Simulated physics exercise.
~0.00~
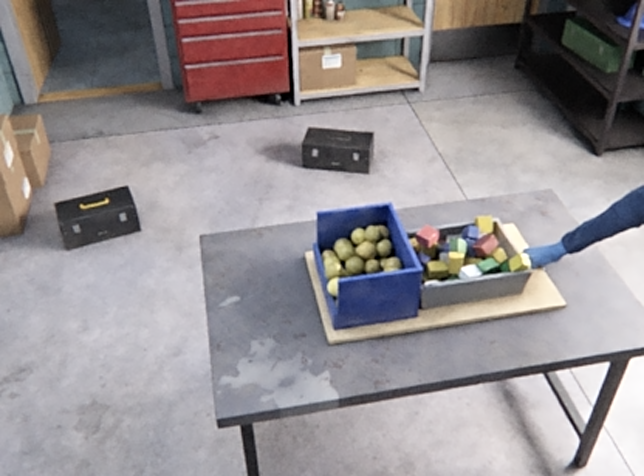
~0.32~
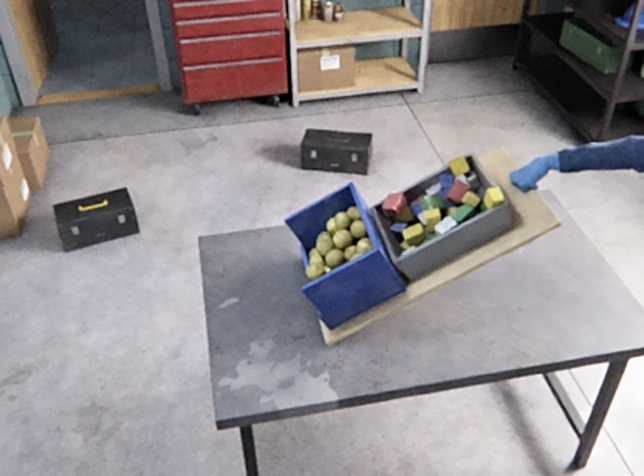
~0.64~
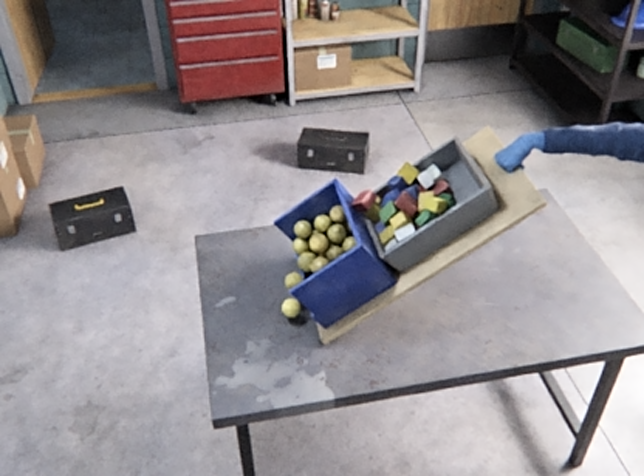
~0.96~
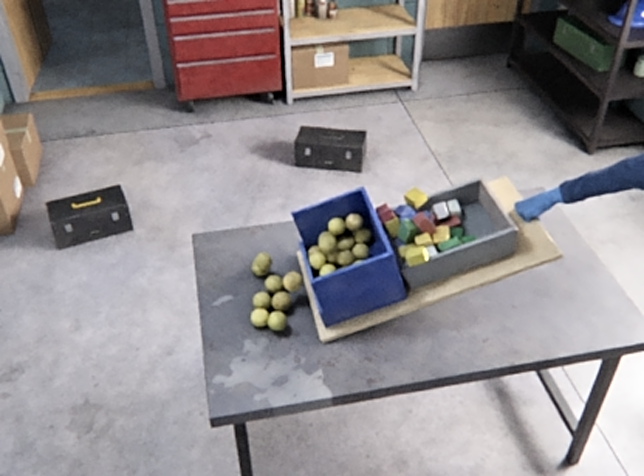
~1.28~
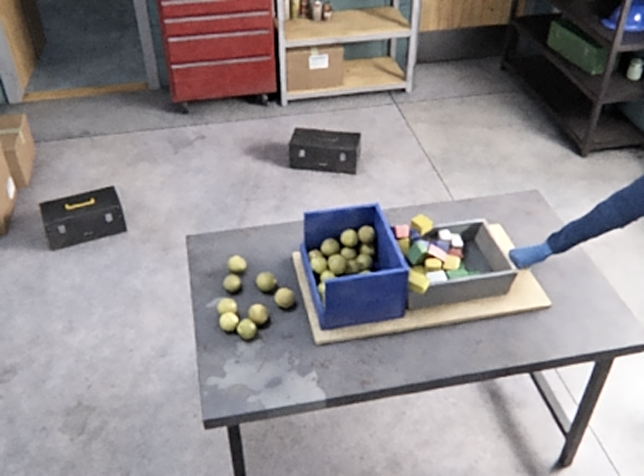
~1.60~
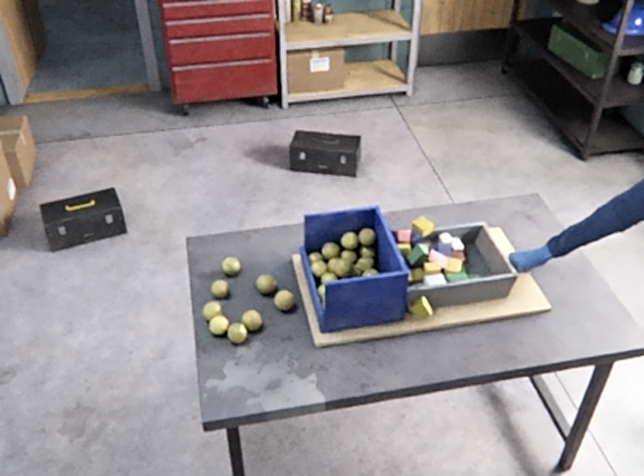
On a workshop table, a gloved hand tilts a board left, spilling yellow apples, then lowers it.
